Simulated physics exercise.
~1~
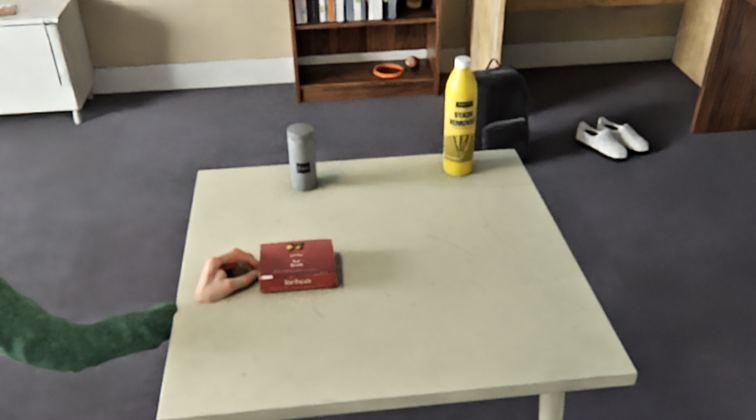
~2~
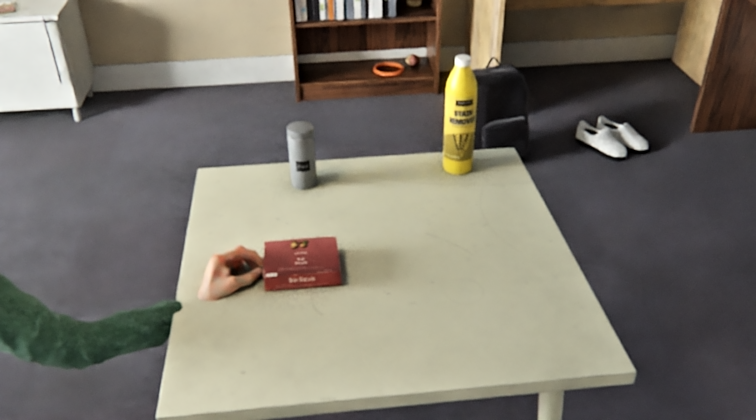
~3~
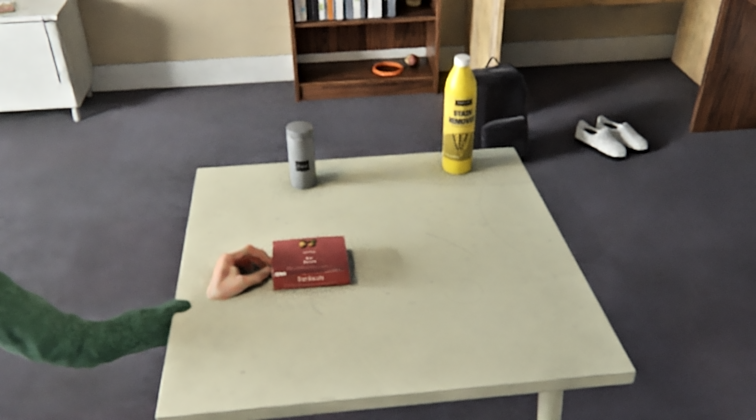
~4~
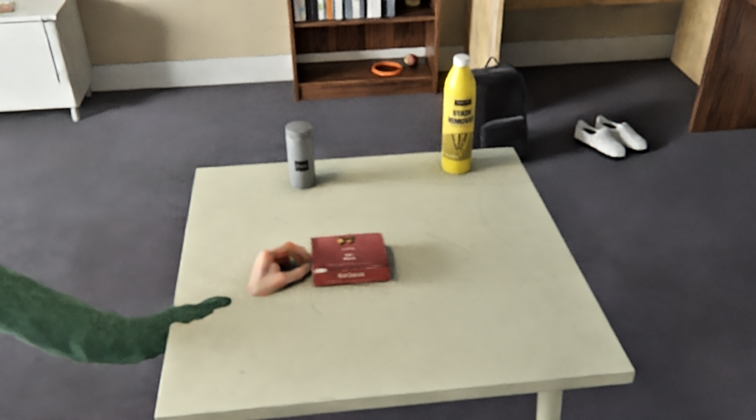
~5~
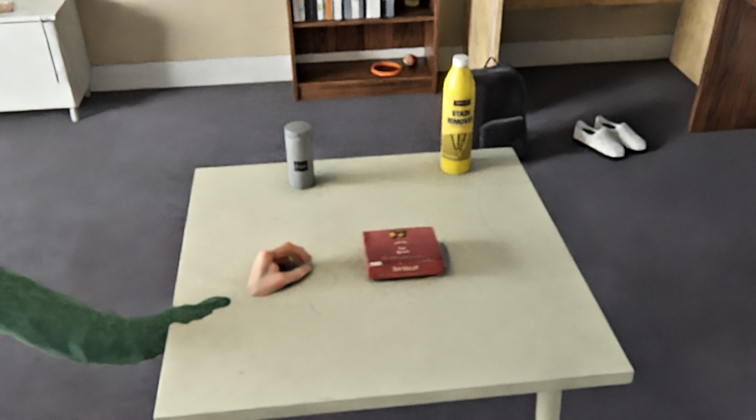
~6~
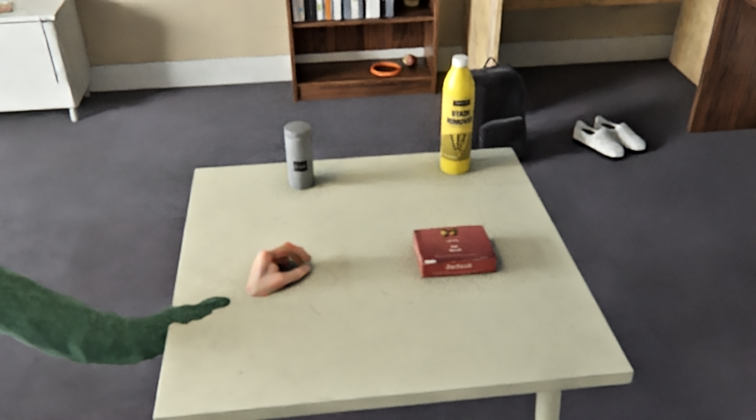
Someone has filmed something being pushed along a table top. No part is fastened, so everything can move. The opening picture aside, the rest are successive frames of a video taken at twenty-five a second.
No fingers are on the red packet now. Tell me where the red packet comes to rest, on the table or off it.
Seems to me it makes it past the edge.
Then, 0.10 s later than the last frame, red packet now off the table.
Then, 0.30 s later than the last frame, things are still on the move.
Then, 0.50 s later than the last frame, as before.
When it is over, off the table, red packet.
